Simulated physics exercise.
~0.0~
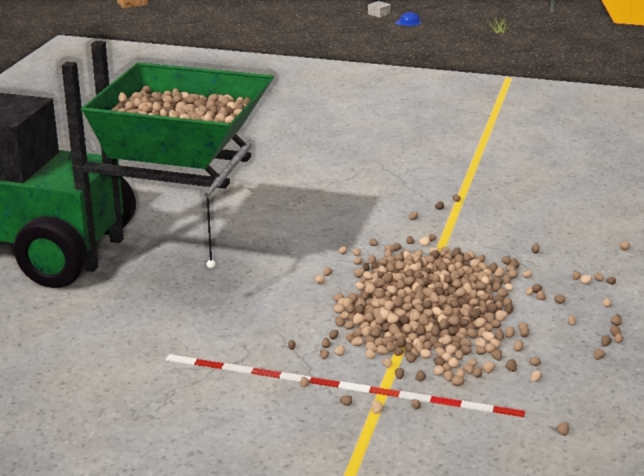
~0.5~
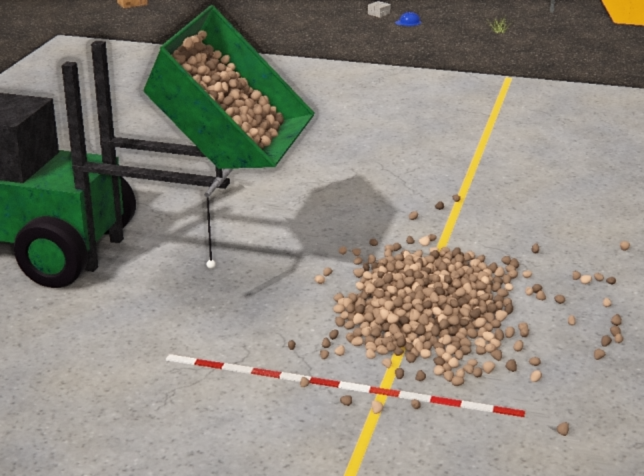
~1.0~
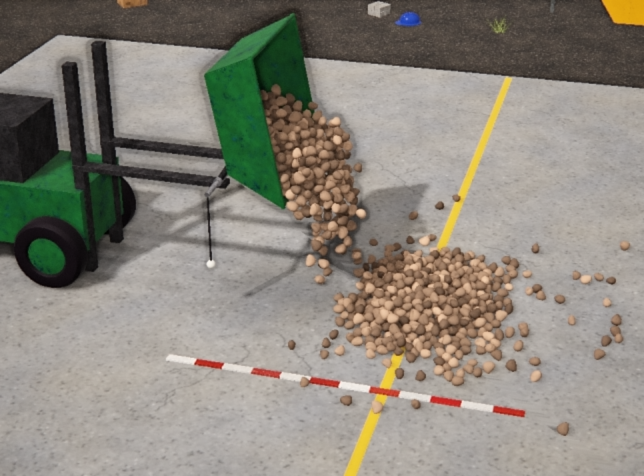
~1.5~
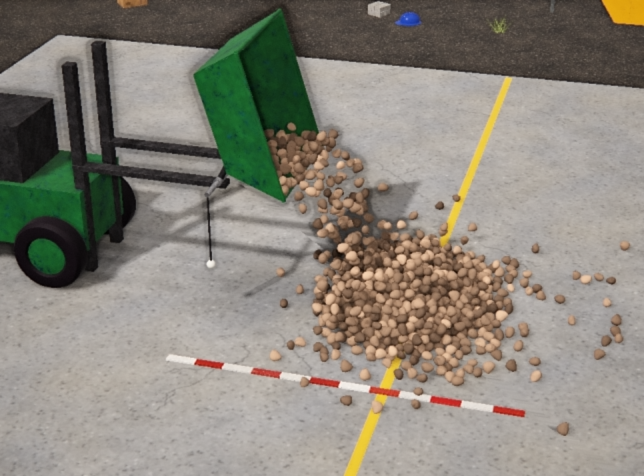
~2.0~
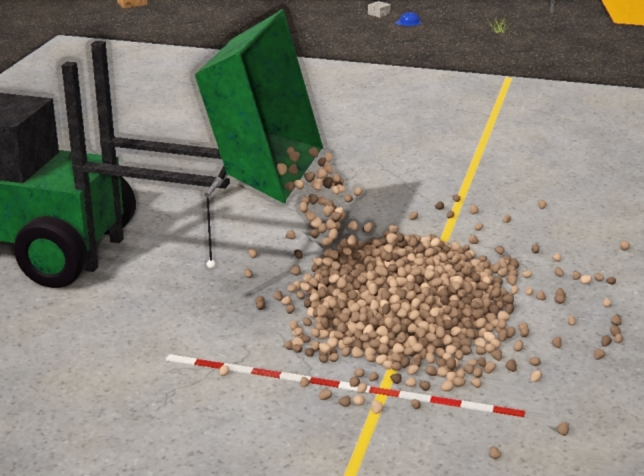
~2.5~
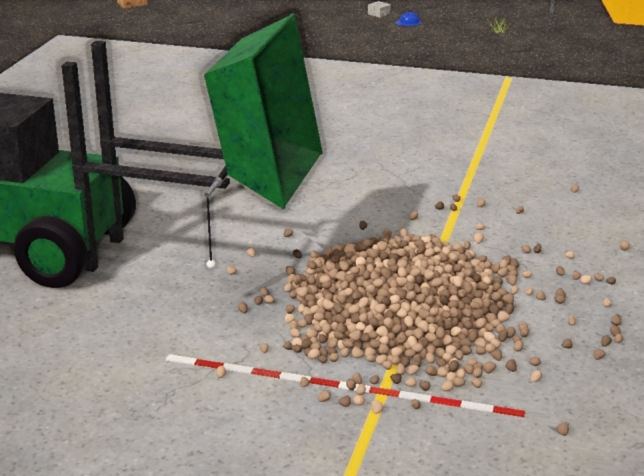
On a concrete floor, a green forklift skip tips its brown stones onto a loose pile.
